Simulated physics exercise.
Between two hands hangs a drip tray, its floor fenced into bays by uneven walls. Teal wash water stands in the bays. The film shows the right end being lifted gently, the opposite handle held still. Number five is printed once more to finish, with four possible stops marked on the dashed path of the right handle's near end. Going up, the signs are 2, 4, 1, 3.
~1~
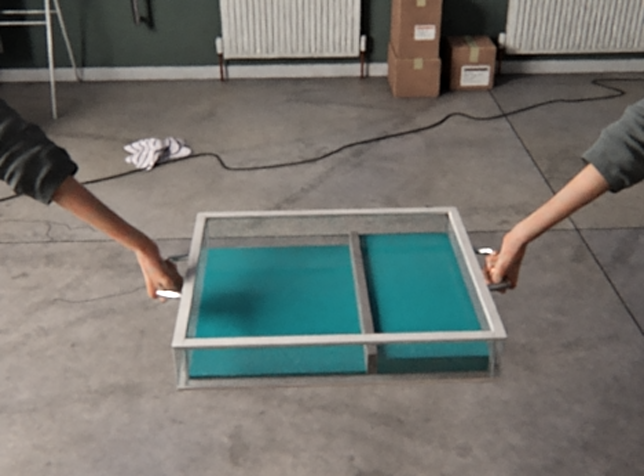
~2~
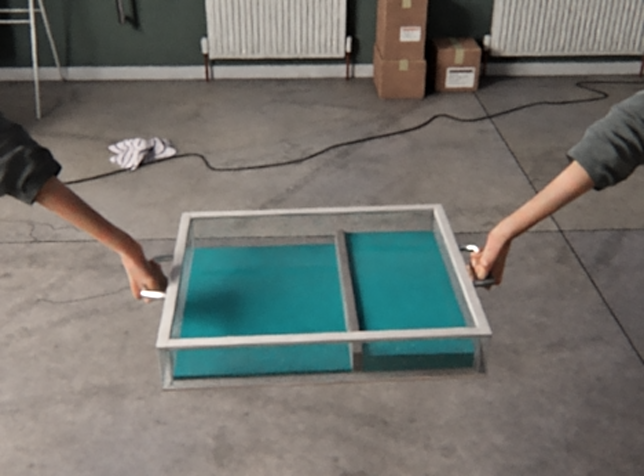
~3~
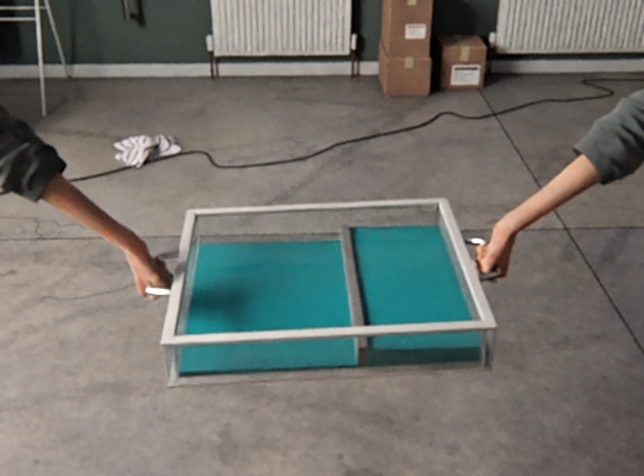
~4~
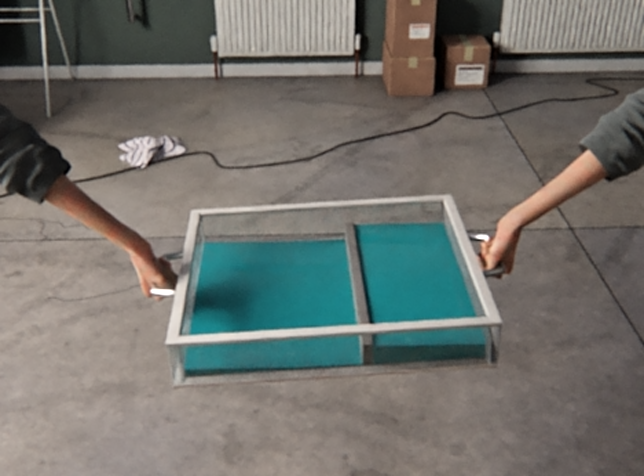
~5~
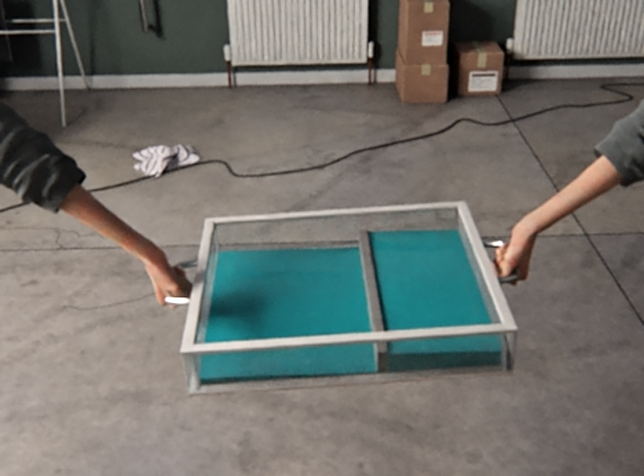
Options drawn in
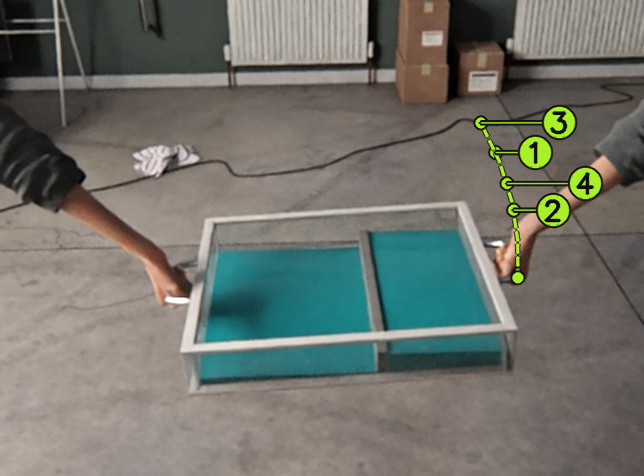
A clear, pale-framed tray with teal liquid on either side of a dark divider hangs level between two hands above a concrete floor. The hands keep gripping its ends as it tilts very slightly down to the left, the liquid staying divided, while the whole view shifts a little.
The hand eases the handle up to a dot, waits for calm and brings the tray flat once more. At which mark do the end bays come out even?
The best mark is 2.
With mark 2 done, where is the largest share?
That is the left bay.
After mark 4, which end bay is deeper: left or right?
The left one.
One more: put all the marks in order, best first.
Best to worst: 2, 4, 1, 3.
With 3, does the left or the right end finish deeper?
The left end bay.
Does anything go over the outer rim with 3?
Yes, some is lost.
On the marked copy, 1 at (495, 152); 2 at (513, 210); 3 at (480, 122); 4 at (507, 183).
If 1 is chosen, the left end bay stands much deeper than the other; nothing spills.
If 2 is chosen, the two end bays stand about equally deep; nothing spills.
If 3 is chosen, the left end bay stands much deeper than the other; about 19 % goes over the rim.
If 4 is chosen, the left end bay stands a little deeper than the other; nothing spills.
